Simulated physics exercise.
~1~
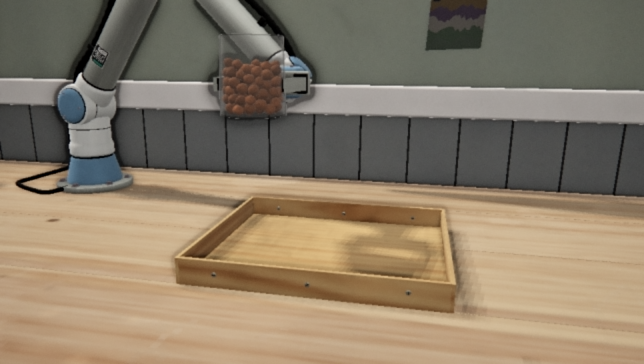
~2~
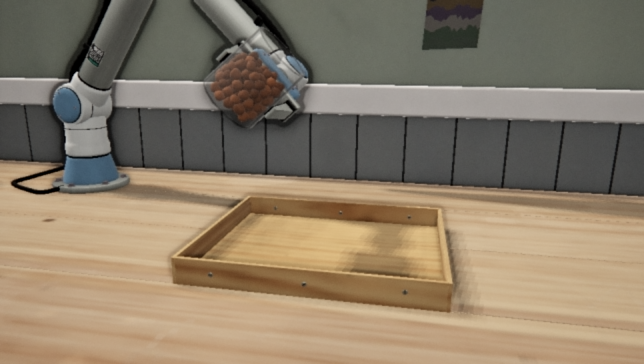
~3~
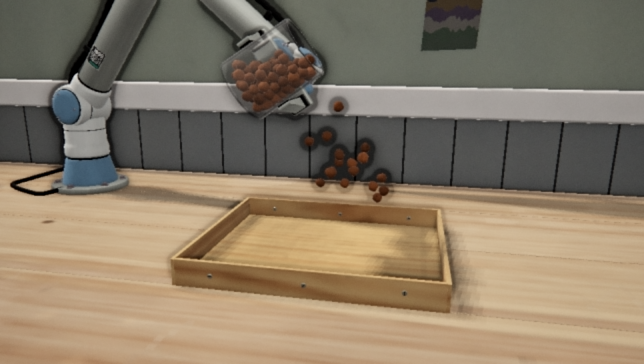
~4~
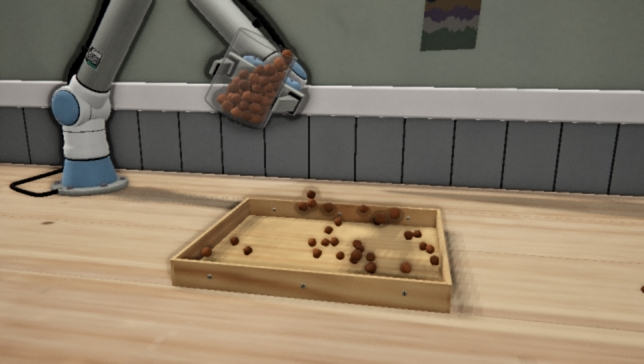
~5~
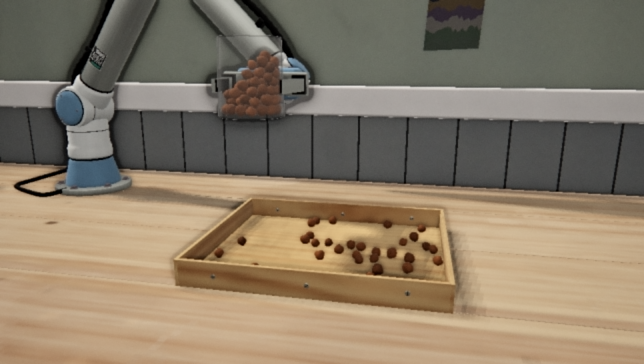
A robot arm tipped a clear beaker of brown hazelnuts and spilled some into a shallow wooden tray below, then swung it upright again, leaving a minority scattered across the tray while most of the nuts stayed in the beaker.
